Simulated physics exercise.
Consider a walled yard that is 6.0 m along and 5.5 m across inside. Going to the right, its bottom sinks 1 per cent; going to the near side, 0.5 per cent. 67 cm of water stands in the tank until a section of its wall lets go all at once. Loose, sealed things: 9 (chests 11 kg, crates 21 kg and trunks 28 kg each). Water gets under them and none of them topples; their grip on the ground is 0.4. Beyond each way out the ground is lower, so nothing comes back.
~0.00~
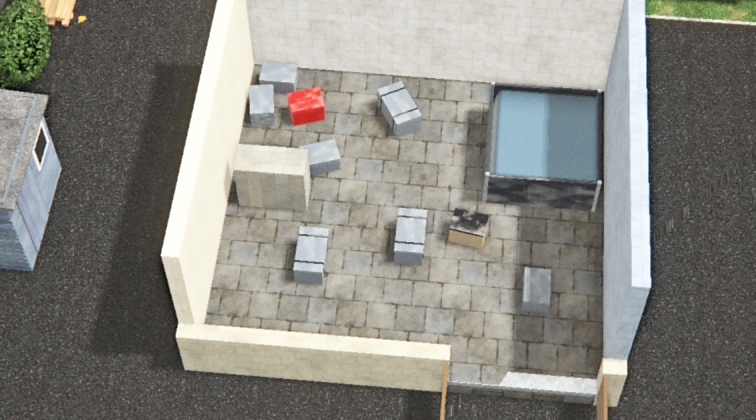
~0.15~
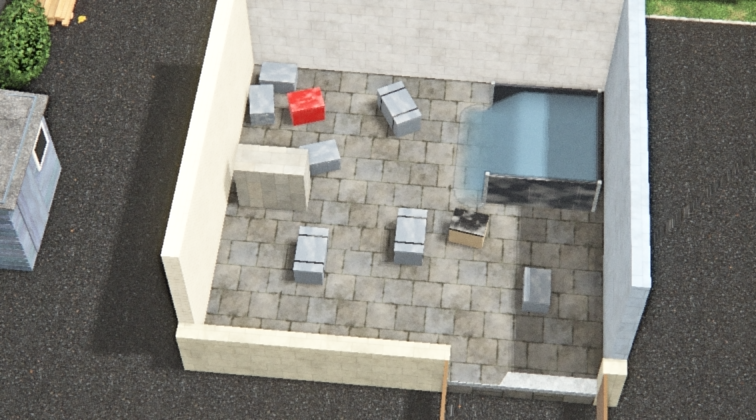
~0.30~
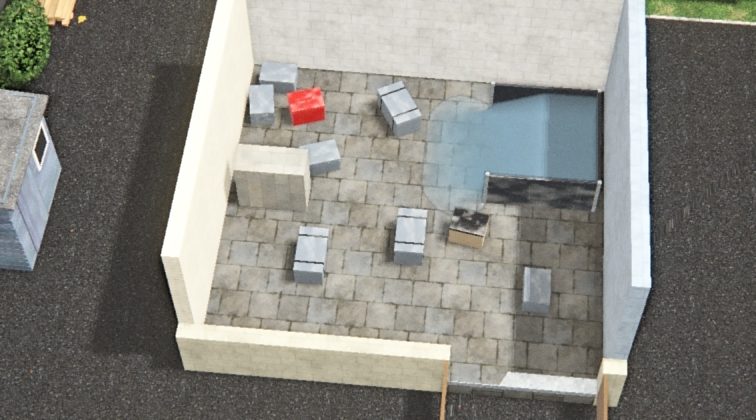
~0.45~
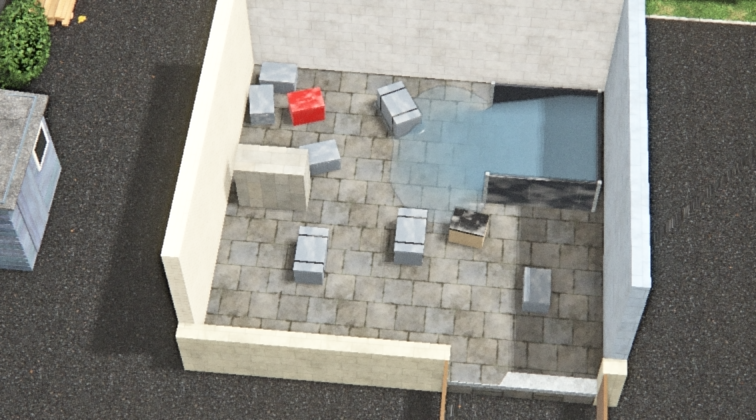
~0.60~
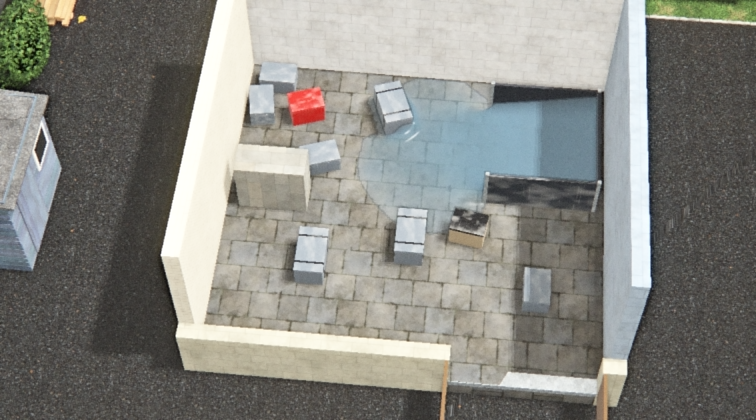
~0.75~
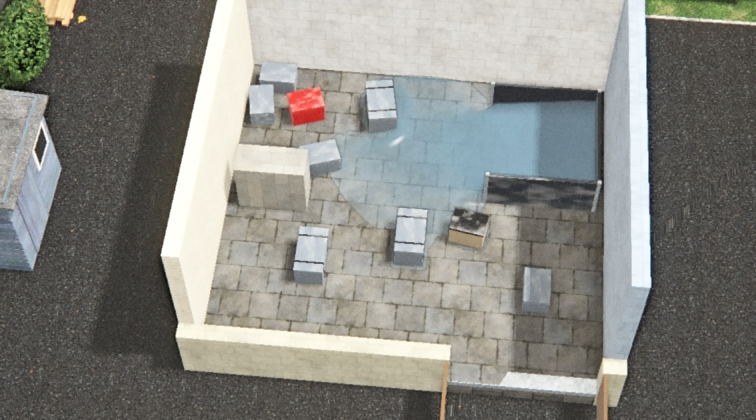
We see a walled yard with scattered grey boxes and a red one as water spreads leftward from a tank at the right across the paving, reaching several boxes and slightly turning a grey one near the back.
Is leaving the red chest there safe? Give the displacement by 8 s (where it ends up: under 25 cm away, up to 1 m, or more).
It is left a long distance off.
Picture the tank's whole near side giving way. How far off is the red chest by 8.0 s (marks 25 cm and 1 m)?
Then the red chest holds its place.
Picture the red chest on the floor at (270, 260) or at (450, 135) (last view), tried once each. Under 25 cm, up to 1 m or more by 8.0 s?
Run one, it gets swept far; run two, it gets swept far.
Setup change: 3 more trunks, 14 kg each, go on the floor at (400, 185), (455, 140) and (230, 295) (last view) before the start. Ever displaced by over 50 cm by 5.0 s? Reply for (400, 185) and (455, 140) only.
Respectively: Outside the limit and outside the limit.
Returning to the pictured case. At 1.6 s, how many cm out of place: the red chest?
It is about 30 cm out of place by then.
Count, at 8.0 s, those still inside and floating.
At that instant the tally stands at 4.
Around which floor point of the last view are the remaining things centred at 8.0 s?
Around (466, 235).
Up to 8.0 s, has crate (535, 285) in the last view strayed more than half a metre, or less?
It ends up within the limit.
After 1.6 s the red chest is near (286, 93), 0.3 m from its start, aground; 0 of 9 are out; 1 afloat.
After 3.6 s the red chest is near (315, 103), 0.3 m from its start, afloat; 0 of 9 are out; 5 afloat.
After 5.6 s the red chest is near (379, 150), 1.6 m from its start, afloat; 0 of 9 are out; 4 afloat.
After 8.0 s the red chest is near (436, 248), 3.6 m from its start, afloat; 1 of 9 are out; 4 afloat.
